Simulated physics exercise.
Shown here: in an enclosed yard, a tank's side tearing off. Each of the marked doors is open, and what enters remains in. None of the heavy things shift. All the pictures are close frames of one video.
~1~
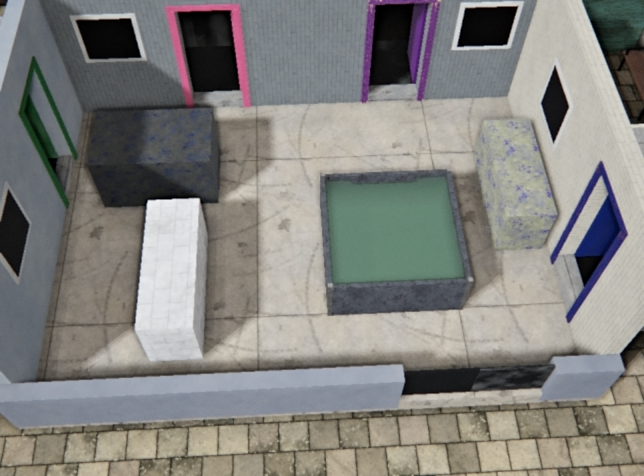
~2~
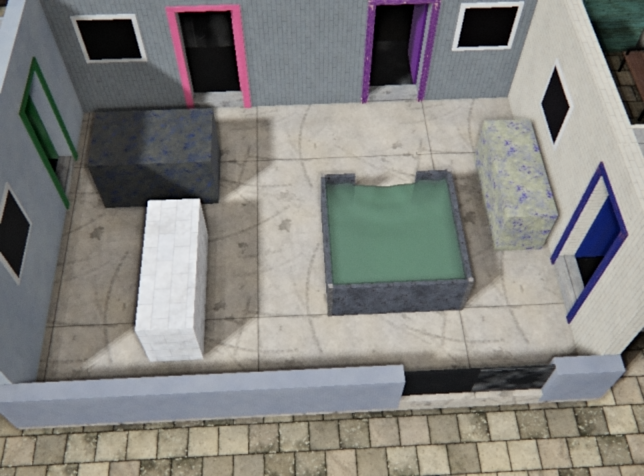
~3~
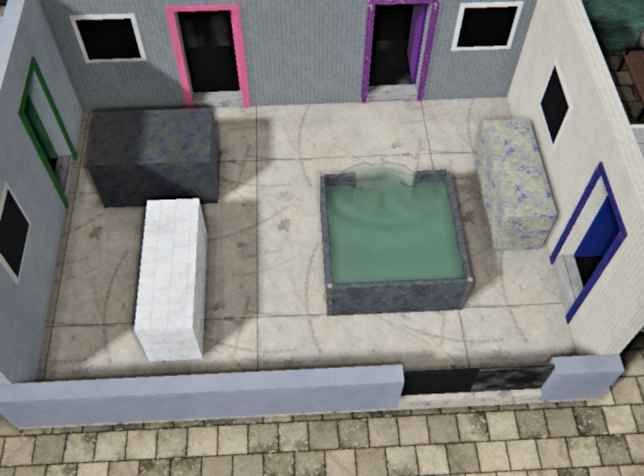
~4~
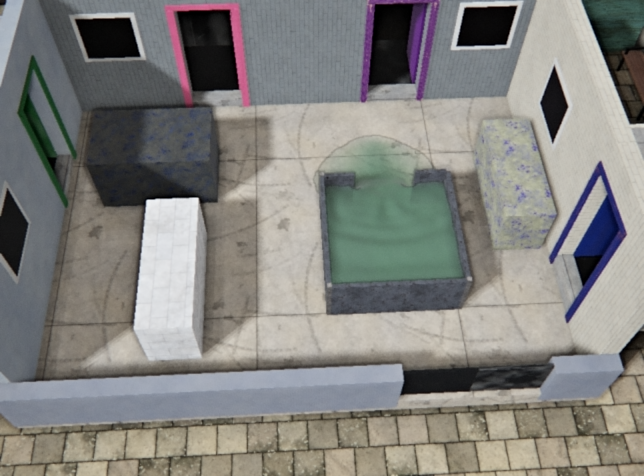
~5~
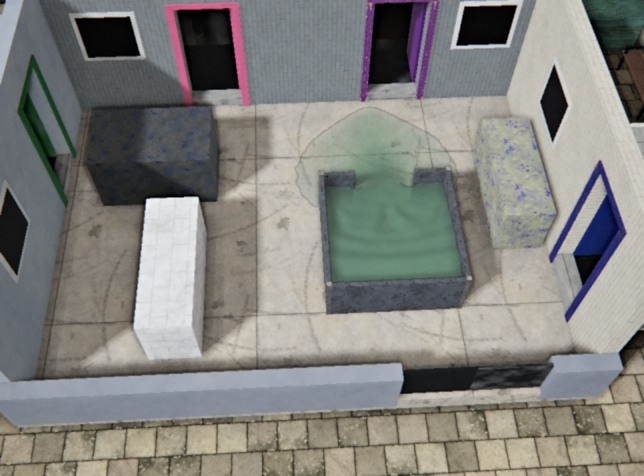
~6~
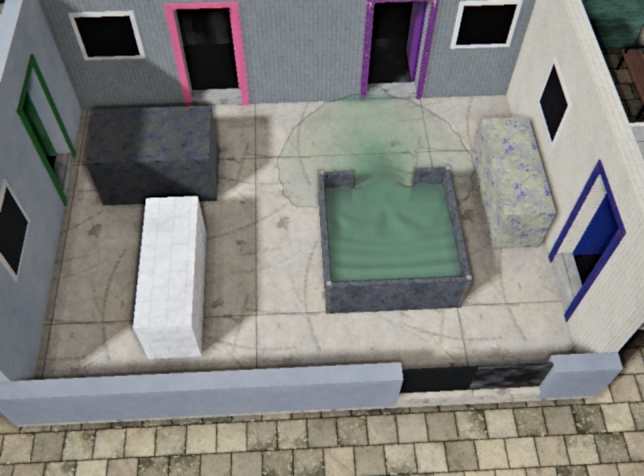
In a walled yard with pink, purple, green and blue door surrounds, a square tank of still green water lost part of its far side, and water poured out, fanning across the pale floor behind it.
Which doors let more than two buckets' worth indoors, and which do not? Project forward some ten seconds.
In the end the purple door ends up over two buckets; the pink door ends up within two buckets; the green door ends up within two buckets; the blue door ends up within two buckets.
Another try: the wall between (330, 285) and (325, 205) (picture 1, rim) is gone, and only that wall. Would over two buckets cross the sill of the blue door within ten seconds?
The blue door stays within the limit.
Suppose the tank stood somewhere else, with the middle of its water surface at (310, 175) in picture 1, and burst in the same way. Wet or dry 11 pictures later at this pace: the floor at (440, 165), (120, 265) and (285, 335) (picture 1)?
In order: Submerged, untouched, untouched.
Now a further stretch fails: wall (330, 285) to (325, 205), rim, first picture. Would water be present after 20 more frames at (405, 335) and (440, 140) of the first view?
Taking the two points in order, the first is waterlogged and the second is left dry.
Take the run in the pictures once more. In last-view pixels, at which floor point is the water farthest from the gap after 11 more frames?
I'd say at around (113, 110).
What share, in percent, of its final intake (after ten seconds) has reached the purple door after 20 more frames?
I make it 85 per cent.
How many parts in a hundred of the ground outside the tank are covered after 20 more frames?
About 45 percent.
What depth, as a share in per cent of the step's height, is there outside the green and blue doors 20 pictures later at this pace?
The first comes to about 60 percent, the second to about 20 percent.
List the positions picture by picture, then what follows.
In the first picture, still water in the open tank at (392, 228).
In the second picture, water pours out on the open tank's far side and has run to a hidden place.
In the third picture, water pours out on the open tank's far side and has run to (351, 171).
In the fourth picture, the front is at (361, 141), out from the gap on the open tank's far side.
In the fifth picture, water pours out on the open tank's far side and has run to (364, 112).
In the sixth picture, water pours out on the open tank's far side and has run to (376, 89).
A moment on, water covers 25 % of the floor; the purple door over two buckets in, the pink door not reached, the green door not reached, the blue door not reached.
Next, water covers 30 % of the floor; the purple door far over two buckets in, the pink door wet at the sill, nothing in, the green door not reached, the blue door not reached.
Then, water covers 45 % of the floor; the purple door far over two buckets in, the pink door wet at the sill, nothing in, the green door wet at the sill, nothing in, the blue door wet at the sill, nothing in.
Later, water covers 75 % of the floor; the purple door far over two buckets in, the pink door wet at the sill, nothing in, the green door wet at the sill, nothing in, the blue door wet at the sill, nothing in.
In the end, water covers 95 % of the floor; the purple door far over two buckets in, the pink door under two buckets in, the green door wet at the sill, nothing in, the blue door wet at the sill, nothing in.
